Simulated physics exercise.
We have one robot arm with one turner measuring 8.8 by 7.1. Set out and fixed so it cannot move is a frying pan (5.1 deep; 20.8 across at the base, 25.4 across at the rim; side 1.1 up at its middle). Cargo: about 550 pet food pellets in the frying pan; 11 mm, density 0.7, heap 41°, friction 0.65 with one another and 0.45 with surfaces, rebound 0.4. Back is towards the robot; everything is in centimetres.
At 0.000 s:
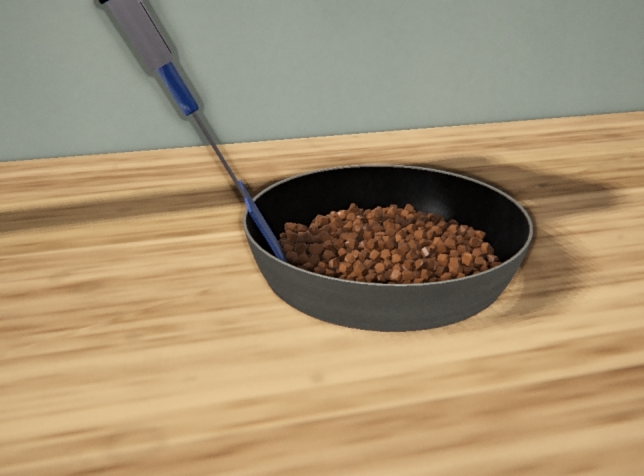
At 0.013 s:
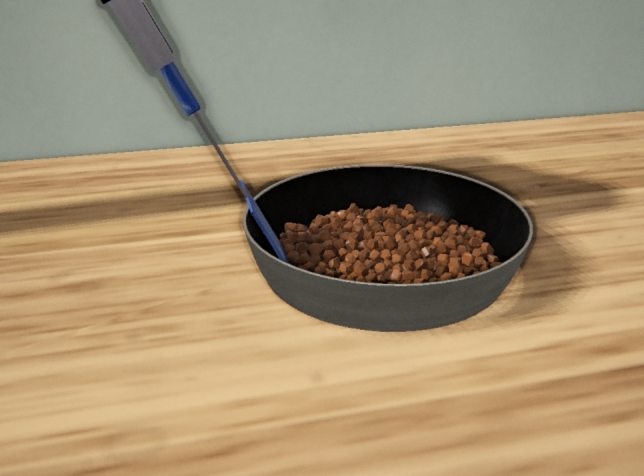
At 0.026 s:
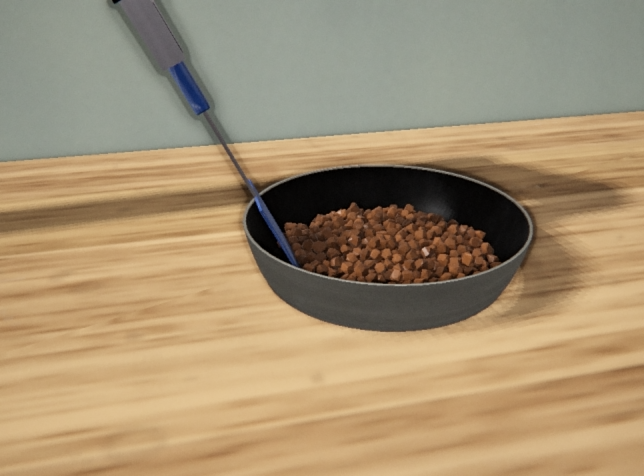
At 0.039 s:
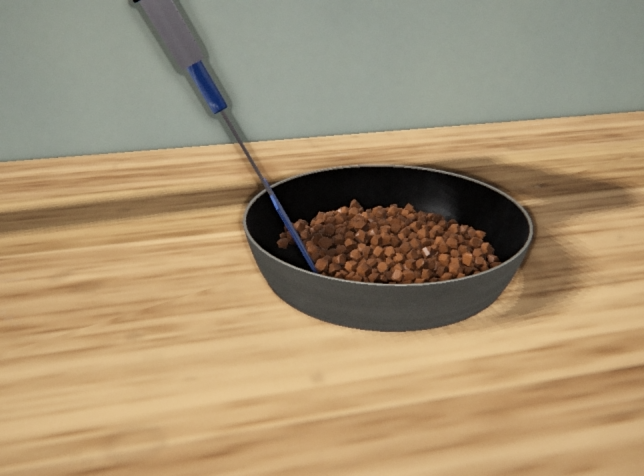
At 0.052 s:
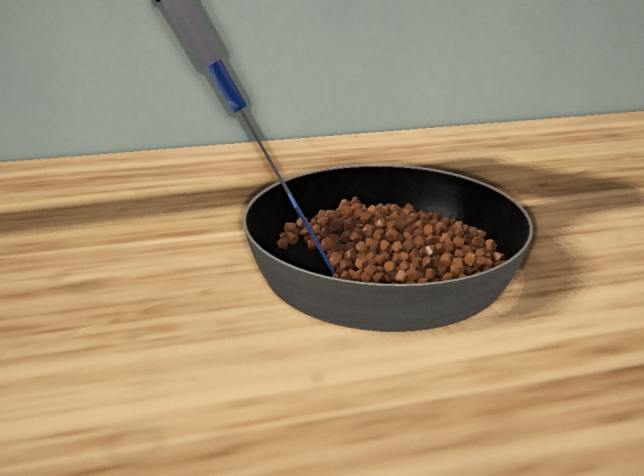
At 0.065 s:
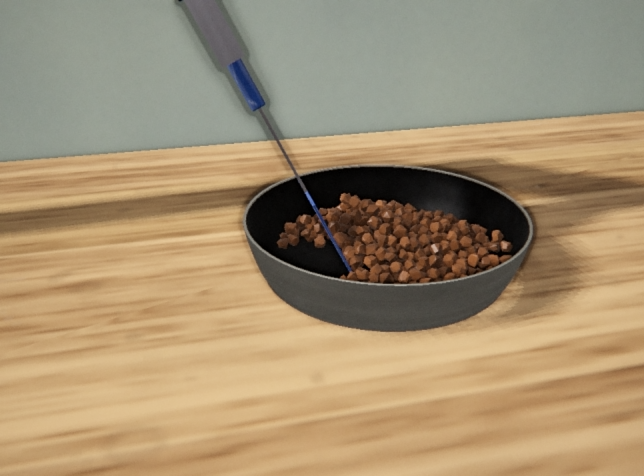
A blue-edged turner slides right through the frying pan, pushing some brown pellets along.
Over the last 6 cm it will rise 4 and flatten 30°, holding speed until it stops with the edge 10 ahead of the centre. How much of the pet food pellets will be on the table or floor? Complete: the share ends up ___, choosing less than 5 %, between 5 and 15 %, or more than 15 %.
The share ends up more than 15 %.
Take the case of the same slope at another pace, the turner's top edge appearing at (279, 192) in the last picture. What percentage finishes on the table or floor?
Some 10 percent.
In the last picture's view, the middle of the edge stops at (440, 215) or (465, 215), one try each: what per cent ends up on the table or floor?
I'd say roughly 10 per cent, then roughly 15 per cent.
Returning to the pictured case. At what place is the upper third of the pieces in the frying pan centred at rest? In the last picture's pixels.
You'll find it at about (455, 232).
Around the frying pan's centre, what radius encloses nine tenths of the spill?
About 50 cm.
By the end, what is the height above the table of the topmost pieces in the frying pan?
It reaches around 5.0 cm.
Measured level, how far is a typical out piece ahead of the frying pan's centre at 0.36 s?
Roughly 22 cm.
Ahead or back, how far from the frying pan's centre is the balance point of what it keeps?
It sits near 3.5 centimetres ahead of centre.
After 0.10 s, sloping 64°, highest piece 8 above the table; 553 in the frying pan.
After 0.14 s, sloping 57°, highest piece 8 above the table; 553 in the frying pan.
After 0.36 s, sloping 34°, highest piece 27 above the table; 428 in the frying pan, 55 on the table or floor, 70 on the blade or in flight.
After 1.41 s, sloping 34°, highest piece 5 above the table; 427 in the frying pan, 126 on the table or floor.
In the end, 427 in the frying pan, 126 on the table or floor. That is 23 % on the table or floor.
